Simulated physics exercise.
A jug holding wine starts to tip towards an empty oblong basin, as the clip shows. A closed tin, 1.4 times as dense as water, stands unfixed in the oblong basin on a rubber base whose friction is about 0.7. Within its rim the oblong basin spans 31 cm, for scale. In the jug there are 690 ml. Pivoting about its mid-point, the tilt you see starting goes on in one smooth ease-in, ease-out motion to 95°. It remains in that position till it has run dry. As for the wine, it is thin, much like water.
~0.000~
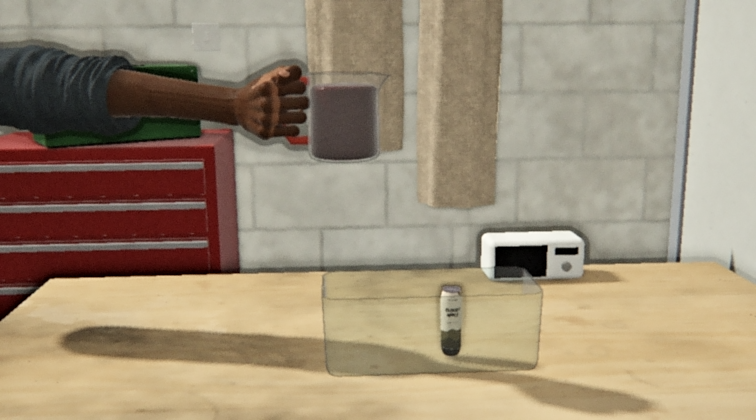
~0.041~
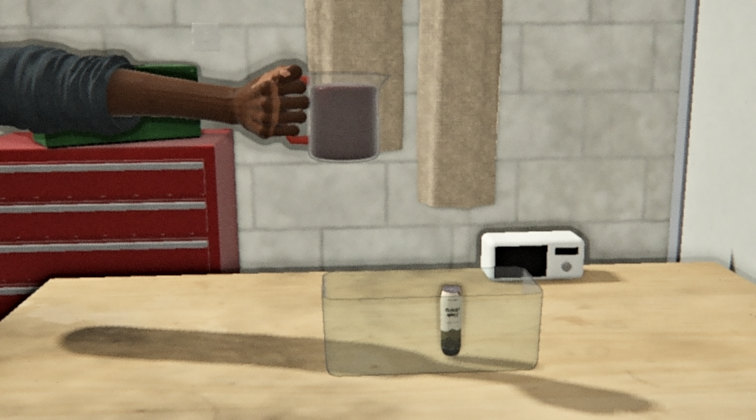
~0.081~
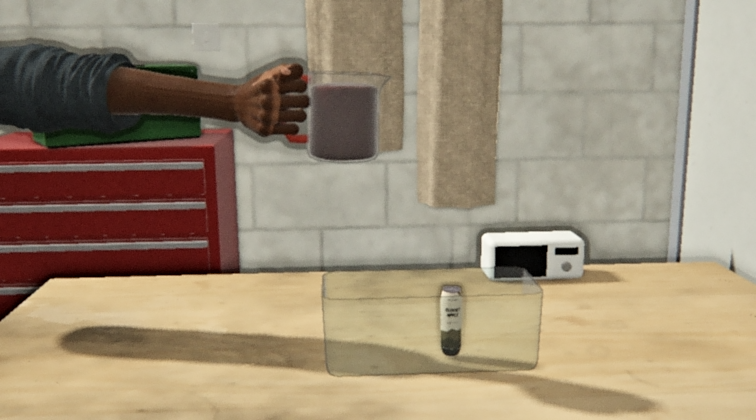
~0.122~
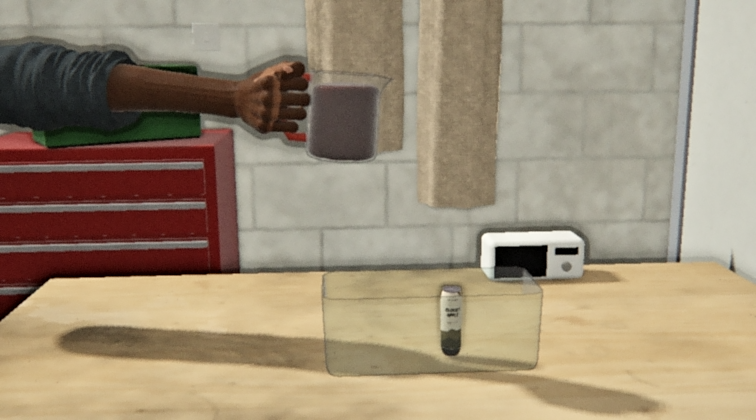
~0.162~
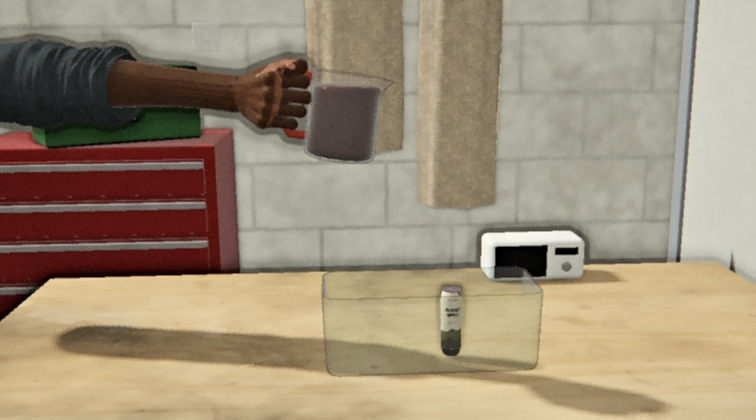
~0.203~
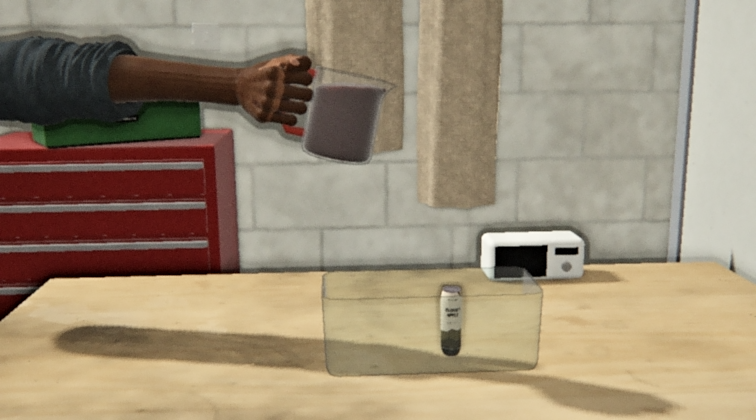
A clear jug of dark purplish liquid, gripped by a hand reaching in from the left, hangs upright and almost still above a wooden table holding an empty transparent basin and a small closed tin. The hand then gradually turns the jug, leaning it slightly to the right.
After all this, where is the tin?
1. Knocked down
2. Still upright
(2) Still upright.
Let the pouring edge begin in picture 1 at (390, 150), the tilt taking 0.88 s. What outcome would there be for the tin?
It tumbles.
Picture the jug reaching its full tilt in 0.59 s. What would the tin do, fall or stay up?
Then it holds its balance.
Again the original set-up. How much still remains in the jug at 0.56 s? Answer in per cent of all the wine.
About 82 percent.
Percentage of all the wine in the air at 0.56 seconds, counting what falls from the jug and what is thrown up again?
Roughly 16 percent.
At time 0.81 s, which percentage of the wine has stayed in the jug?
About 38 per cent.
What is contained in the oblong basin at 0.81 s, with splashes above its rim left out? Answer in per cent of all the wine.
Near 28 in a hundred.
By 0.56 s the tilt is 67° and 83 per cent is still to pour; the tin stands where it began.
By 0.81 s the tilt is 94° and 38 per cent is still to pour; the tin stands where it began.
By 1.09 s the tilt is 95° and 12 per cent is still to pour; the tin stands where it began.
By 1.38 s the tilt is 95° and 4 per cent is still to pour; the tin stands where it began.
At rest the tin stands where it began.
